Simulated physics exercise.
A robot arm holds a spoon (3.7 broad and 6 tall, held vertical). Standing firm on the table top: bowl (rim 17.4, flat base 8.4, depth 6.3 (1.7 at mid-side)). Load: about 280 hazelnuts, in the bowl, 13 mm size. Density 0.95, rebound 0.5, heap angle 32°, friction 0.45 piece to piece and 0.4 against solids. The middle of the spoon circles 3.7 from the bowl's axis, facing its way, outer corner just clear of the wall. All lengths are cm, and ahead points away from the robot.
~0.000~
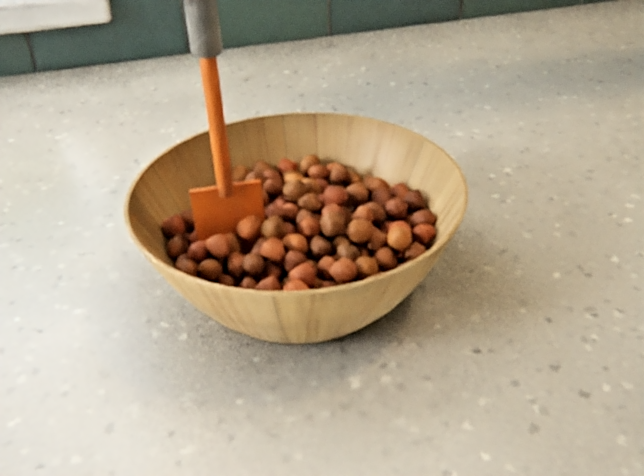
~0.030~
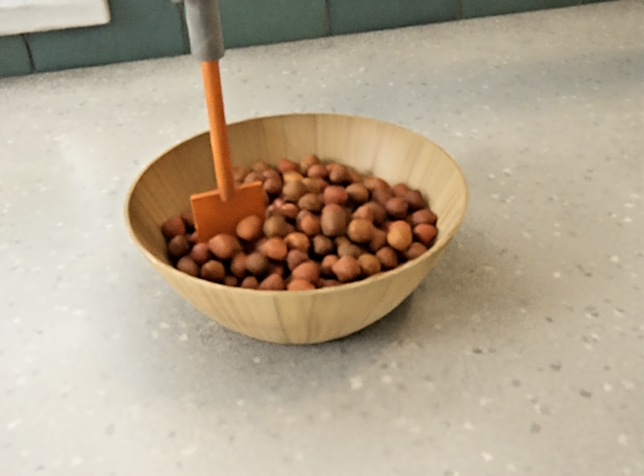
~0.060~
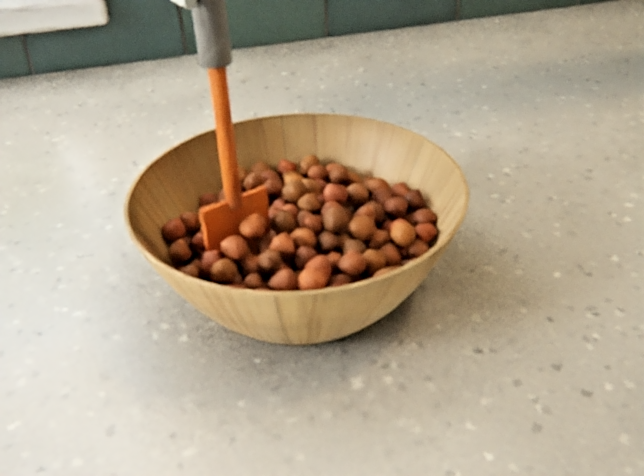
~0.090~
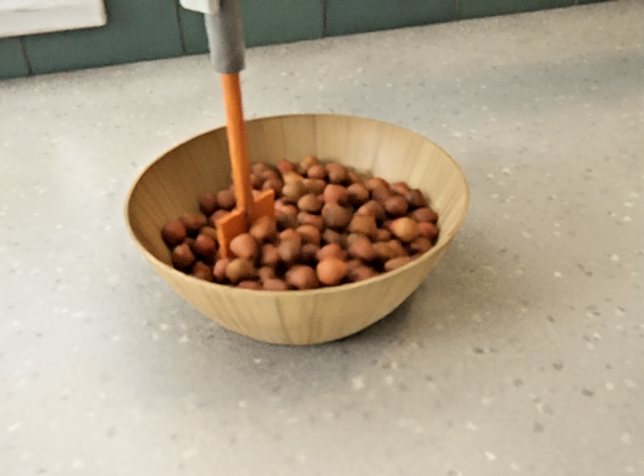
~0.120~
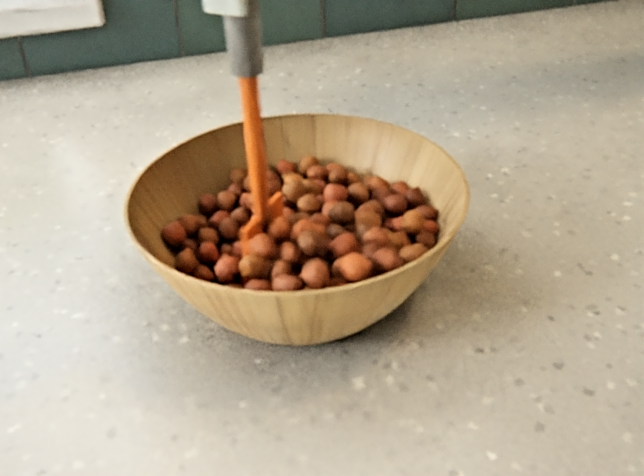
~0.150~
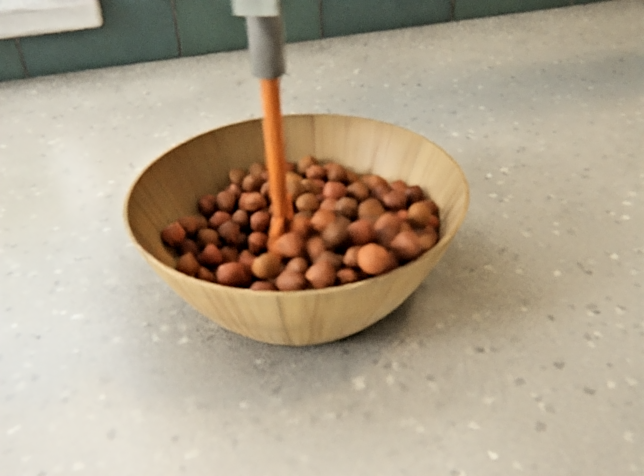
On a speckled grey countertop, an orange spatula-like tool on a grey holder stands upright in a wooden bowl of round brown nuts, then moves rightward through them, turning edge-on and nudging the nuts around it.
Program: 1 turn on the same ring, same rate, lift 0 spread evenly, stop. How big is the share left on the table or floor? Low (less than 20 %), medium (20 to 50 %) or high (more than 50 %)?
On the table or floor the share is low, less than 20 %.
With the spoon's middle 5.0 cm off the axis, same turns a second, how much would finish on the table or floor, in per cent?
It would be near 20 per cent.
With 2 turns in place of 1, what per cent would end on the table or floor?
It would be near 25 per cent.
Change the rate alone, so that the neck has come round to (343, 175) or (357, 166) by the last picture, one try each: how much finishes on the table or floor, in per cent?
About 30 and 40 per cent.
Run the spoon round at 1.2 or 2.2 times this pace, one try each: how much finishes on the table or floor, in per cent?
About 15 and 45 per cent.
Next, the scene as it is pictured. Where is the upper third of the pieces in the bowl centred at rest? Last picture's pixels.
Near (242, 266).
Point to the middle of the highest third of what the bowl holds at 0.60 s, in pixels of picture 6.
At about (209, 187).
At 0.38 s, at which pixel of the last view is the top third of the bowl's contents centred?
At about (359, 164).
After 0.38 s, 179° round, highest piece 9 above the table; 265 in the bowl, 10 on the table or floor, 7 in flight or on the tool.
After 0.60 s, 293° round, highest piece 9 above the table; 254 in the bowl, 25 on the table or floor, 3 in flight or on the tool.
After 0.91 s, 0° round, highest piece 7 above the table; 248 in the bowl, 34 on the table or floor.
After 1.61 s, 0° round, highest piece 7 above the table; 248 in the bowl, 34 on the table or floor.
At rest, 248 in the bowl, 34 on the table or floor. That is 12 % on the table or floor.
